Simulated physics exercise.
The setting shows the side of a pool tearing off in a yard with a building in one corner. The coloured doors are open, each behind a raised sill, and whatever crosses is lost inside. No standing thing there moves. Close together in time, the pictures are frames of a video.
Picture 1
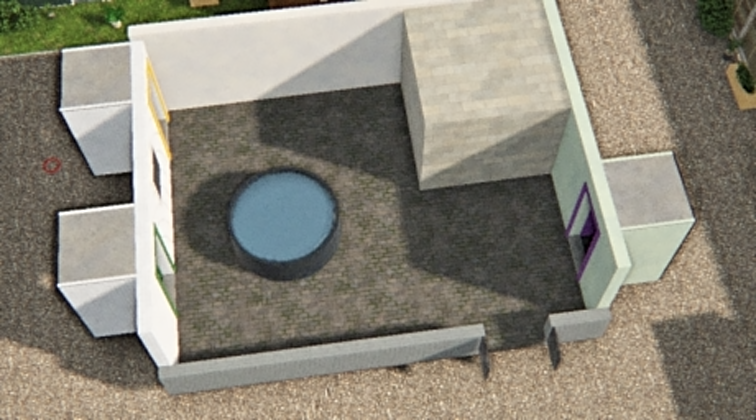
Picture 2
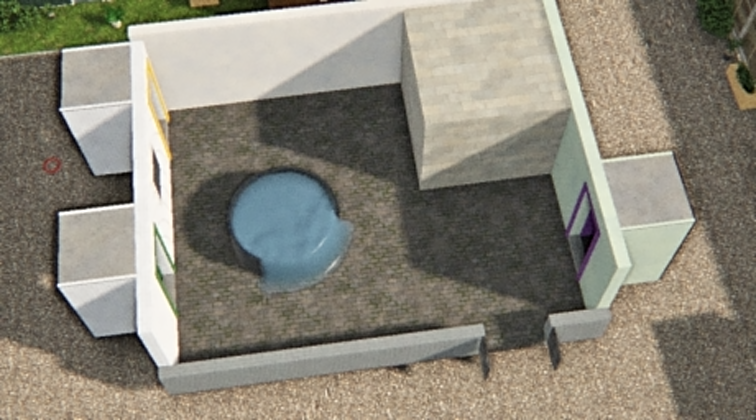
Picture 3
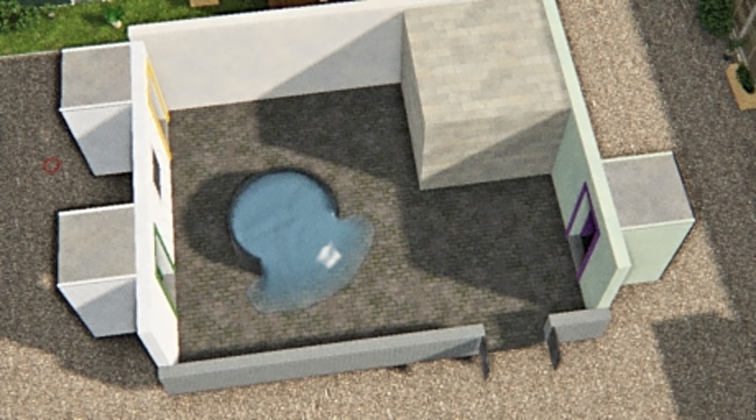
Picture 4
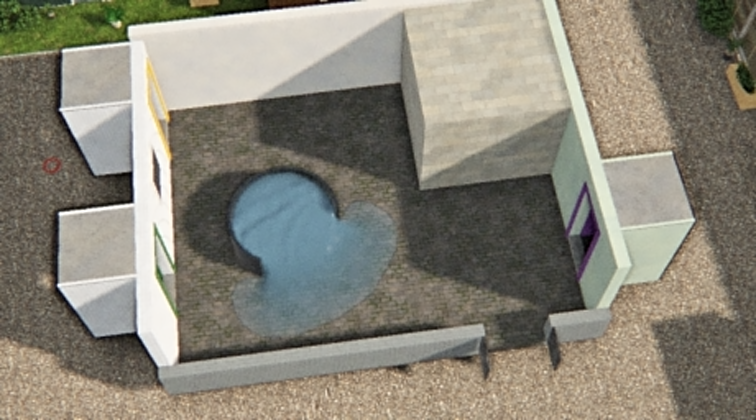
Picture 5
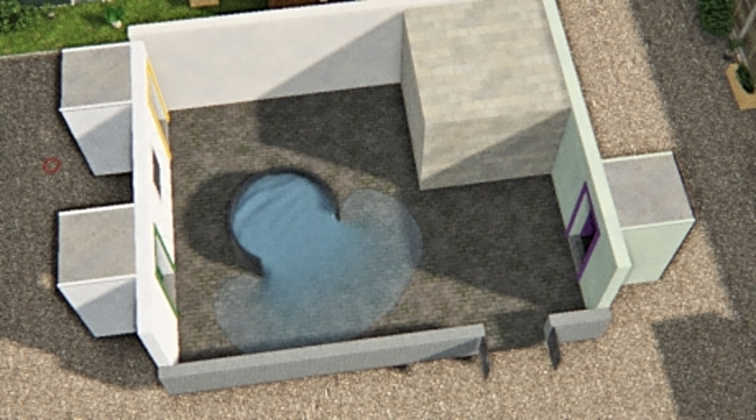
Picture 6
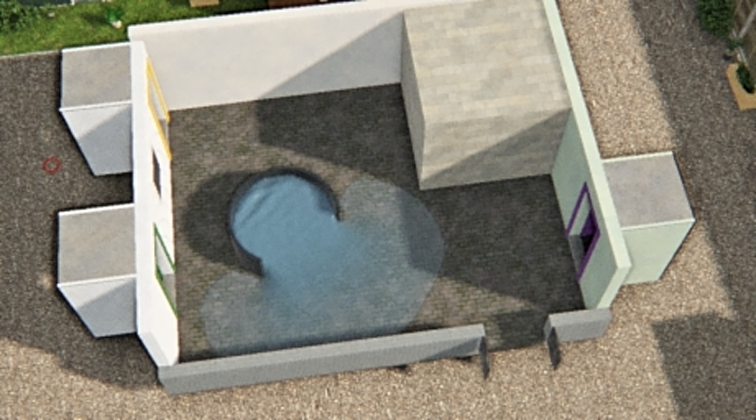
In a walled yard, a round pool's side opens and water spreads across the paving.
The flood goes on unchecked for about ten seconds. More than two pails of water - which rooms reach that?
In order: The purple door surpasses two buckets; the yellow door does not surpass two buckets; the green door surpasses two buckets.
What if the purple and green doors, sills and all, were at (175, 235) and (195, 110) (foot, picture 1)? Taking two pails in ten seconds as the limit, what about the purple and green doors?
Purple: Comes in low; green: Comes in high.
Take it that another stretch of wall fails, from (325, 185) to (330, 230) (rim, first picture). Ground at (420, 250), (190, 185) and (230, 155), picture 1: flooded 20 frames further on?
So that's waterlogged for the first, left bare for the second and left bare for the third.
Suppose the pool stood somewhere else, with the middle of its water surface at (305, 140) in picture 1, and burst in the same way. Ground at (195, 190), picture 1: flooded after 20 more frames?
At that place: Clear.
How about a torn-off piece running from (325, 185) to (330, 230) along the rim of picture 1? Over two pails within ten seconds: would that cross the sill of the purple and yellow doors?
Note: Purple door crosses the line, yellow door misses the line.
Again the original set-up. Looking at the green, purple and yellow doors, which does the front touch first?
I'd say the one in green.
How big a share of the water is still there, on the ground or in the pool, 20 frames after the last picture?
94 % or so.
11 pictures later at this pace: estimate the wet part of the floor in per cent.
About 50 %.
A moment on, water covers 40 % of the floor; the purple door not reached, the yellow door not reached, the green door wet at the sill, nothing in.
Next, water covers 50 % of the floor; the purple door wet at the sill, nothing in, the yellow door not reached, the green door wet at the sill, nothing in.
Then, water covers 55 % of the floor; the purple door over two buckets in, the yellow door not reached, the green door under two buckets in.
Later, water covers 75 % of the floor; the purple door over two buckets in, the yellow door wet at the sill, nothing in, the green door over two buckets in.
In the end, water covers 95 % of the floor; the purple door over two buckets in, the yellow door wet at the sill, nothing in, the green door over two buckets in.
